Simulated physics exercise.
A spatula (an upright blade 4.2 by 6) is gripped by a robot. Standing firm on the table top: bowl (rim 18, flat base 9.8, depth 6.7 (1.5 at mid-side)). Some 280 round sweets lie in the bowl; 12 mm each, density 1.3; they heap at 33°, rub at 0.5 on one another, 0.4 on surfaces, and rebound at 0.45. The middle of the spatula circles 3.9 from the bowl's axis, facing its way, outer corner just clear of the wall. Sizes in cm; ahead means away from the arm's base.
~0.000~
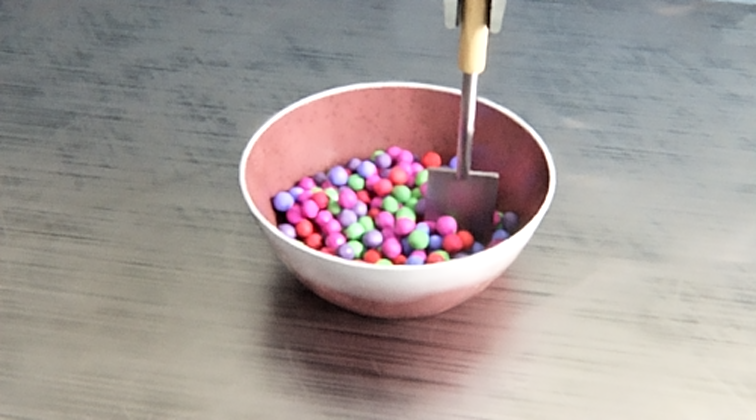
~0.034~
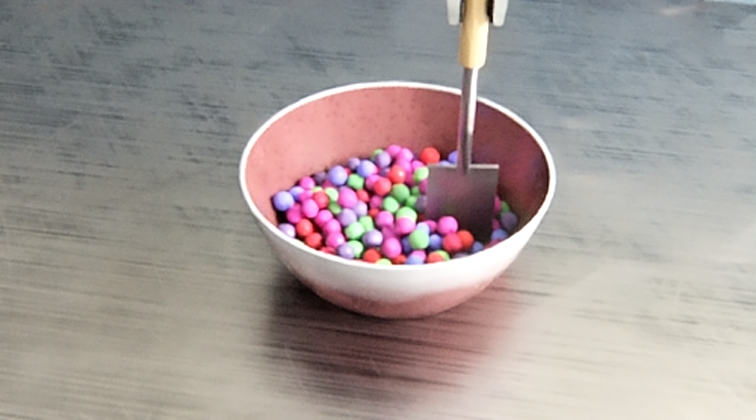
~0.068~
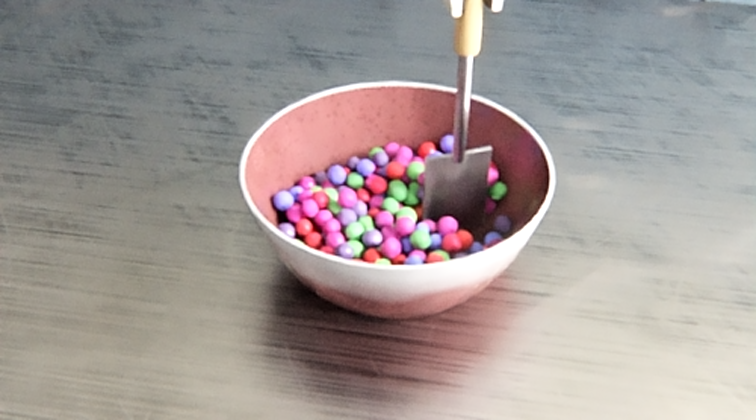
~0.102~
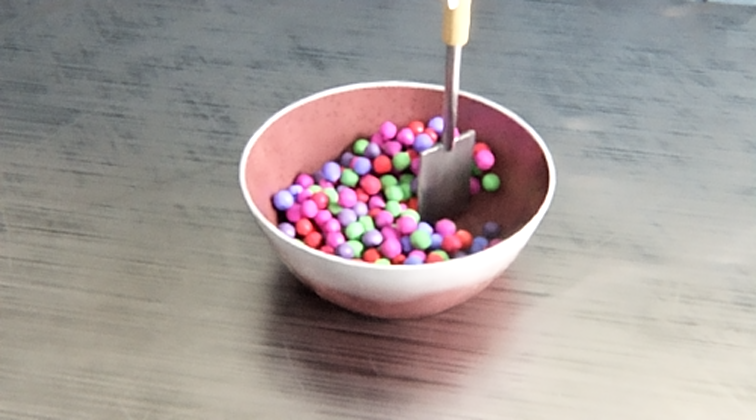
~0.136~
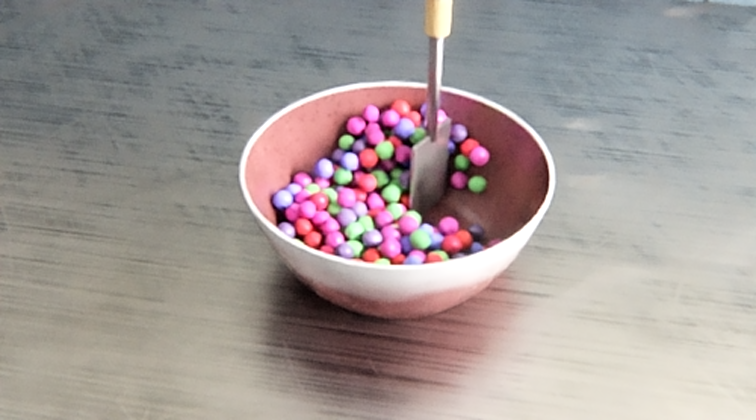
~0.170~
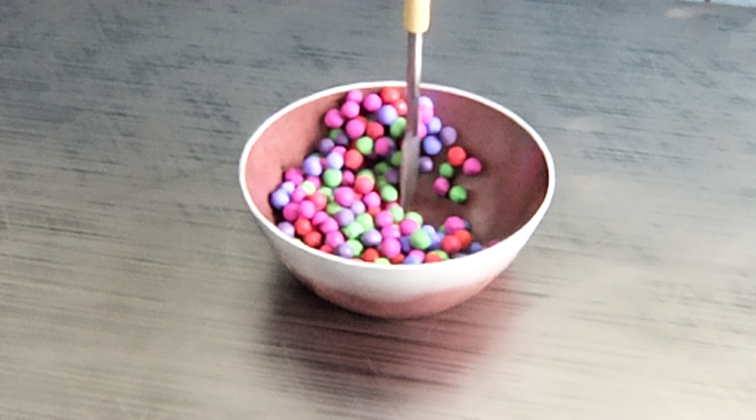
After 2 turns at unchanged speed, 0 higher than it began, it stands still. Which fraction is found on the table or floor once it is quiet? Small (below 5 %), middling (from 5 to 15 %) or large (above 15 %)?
Answer: Middling; from 5 to 15 % of the round sweets finish on the table or floor.
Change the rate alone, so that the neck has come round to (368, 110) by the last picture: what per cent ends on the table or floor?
About 25 per cent.
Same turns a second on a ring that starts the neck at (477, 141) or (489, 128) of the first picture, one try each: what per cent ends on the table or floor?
Some 20 and 20 per cent.
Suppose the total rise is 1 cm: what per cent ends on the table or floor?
About 5 per cent.
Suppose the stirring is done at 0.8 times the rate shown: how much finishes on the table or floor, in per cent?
Some 5 per cent.
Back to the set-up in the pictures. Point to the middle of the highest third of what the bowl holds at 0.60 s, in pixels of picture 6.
Around (490, 197).
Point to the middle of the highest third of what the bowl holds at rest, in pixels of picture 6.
Around (464, 175).
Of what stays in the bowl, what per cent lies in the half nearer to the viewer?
Some 35 per cent.
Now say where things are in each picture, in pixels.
The spatula neck at (464, 150), 0° round; upper third of the load around (394, 216), from x 285 to 510, top at y 155; 281 in the bowl, in the first picture.
The spatula neck at (465, 145), 8° round; upper third of the load around (394, 209), from x 285 to 510, top at y 155, in the second picture.
The spatula neck at (460, 132), 28° round; upper third of the load around (396, 198), from x 285 to 505, top at y 145, in the third picture.
The spatula neck at (449, 121), 47° round; upper third of the load around (397, 183), from x 285 to 495, top at y 125, in the fourth picture.
The spatula neck at (433, 113), 67° round; upper third of the load around (386, 169), from x 285 to 495, top at y 110, in the fifth picture.
The spatula neck at (412, 107), 86° round; upper third of the load around (371, 159), from x 280 to 495, top at y 95; 281 in the bowl, in the sixth picture.
After 0.60 s, 335° round, highest piece 7 above the table; 274 in the bowl, 6 on the table or floor, 1 in flight or on the tool.
After 1.03 s, 224° round, highest piece 8 above the table; 268 in the bowl, 12 on the table or floor, 1 in flight or on the tool.
After 1.45 s, 0° round, highest piece 7 above the table; 258 in the bowl, 23 on the table or floor.
After 2.15 s, 0° round, highest piece 7 above the table; 258 in the bowl, 23 on the table or floor.
In the end, 258 in the bowl, 23 on the table or floor. That is 8 % on the table or floor.
